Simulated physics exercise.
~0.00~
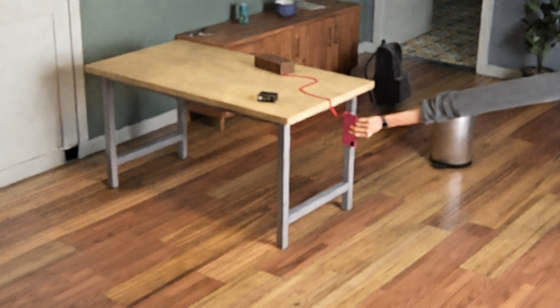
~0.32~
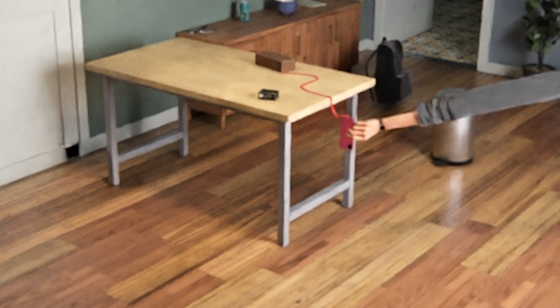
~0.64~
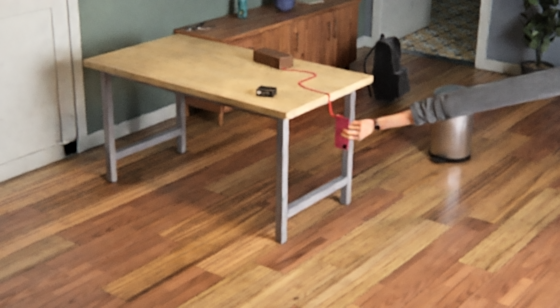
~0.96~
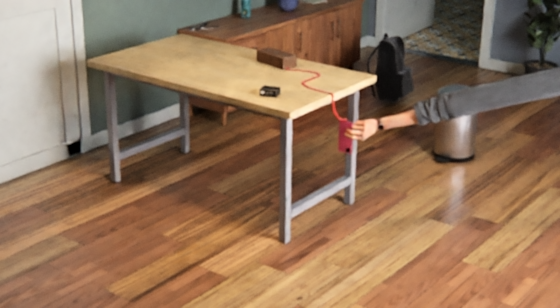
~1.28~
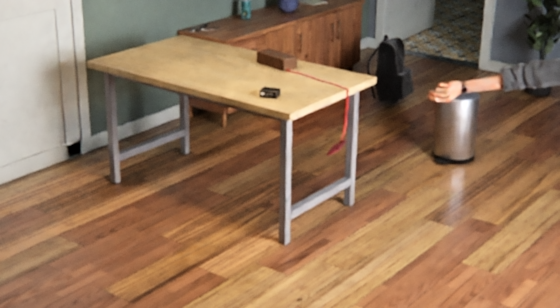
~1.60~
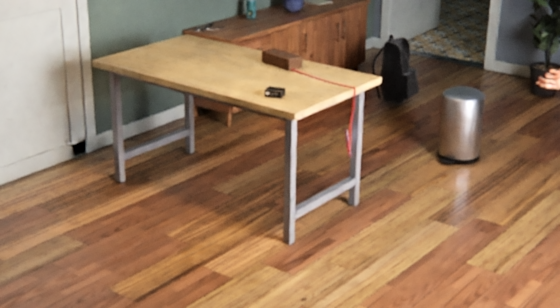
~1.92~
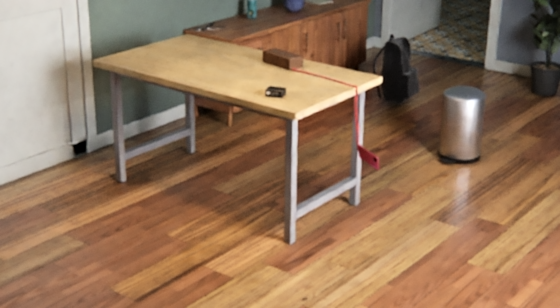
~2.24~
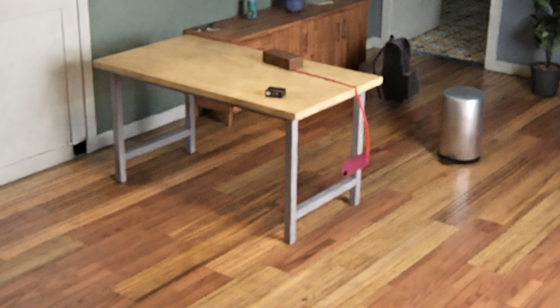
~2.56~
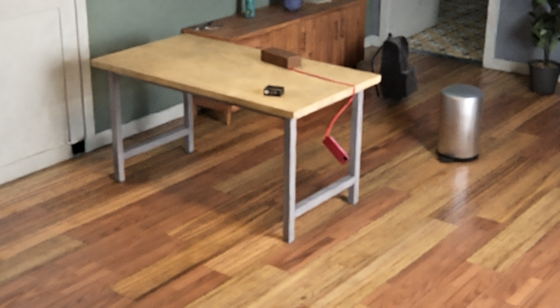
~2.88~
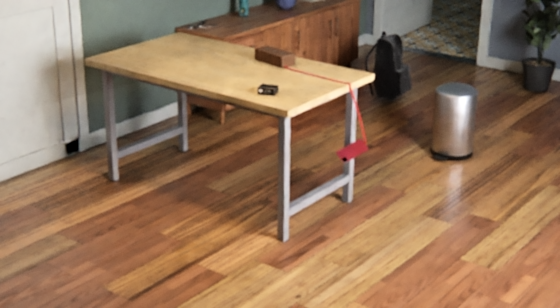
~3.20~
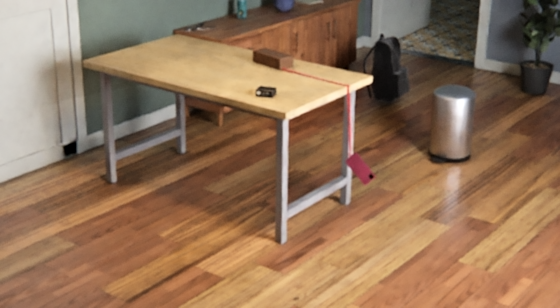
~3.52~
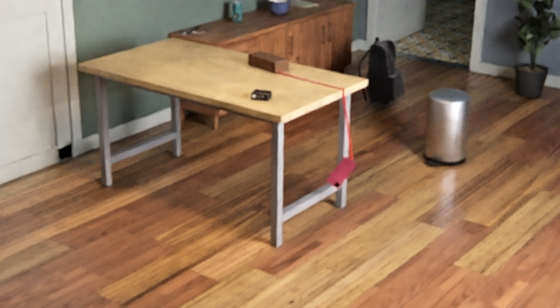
Pink phone on a red ribbon dropping from a person's hand beside a wooden table, then swinging and twisting below the edge.
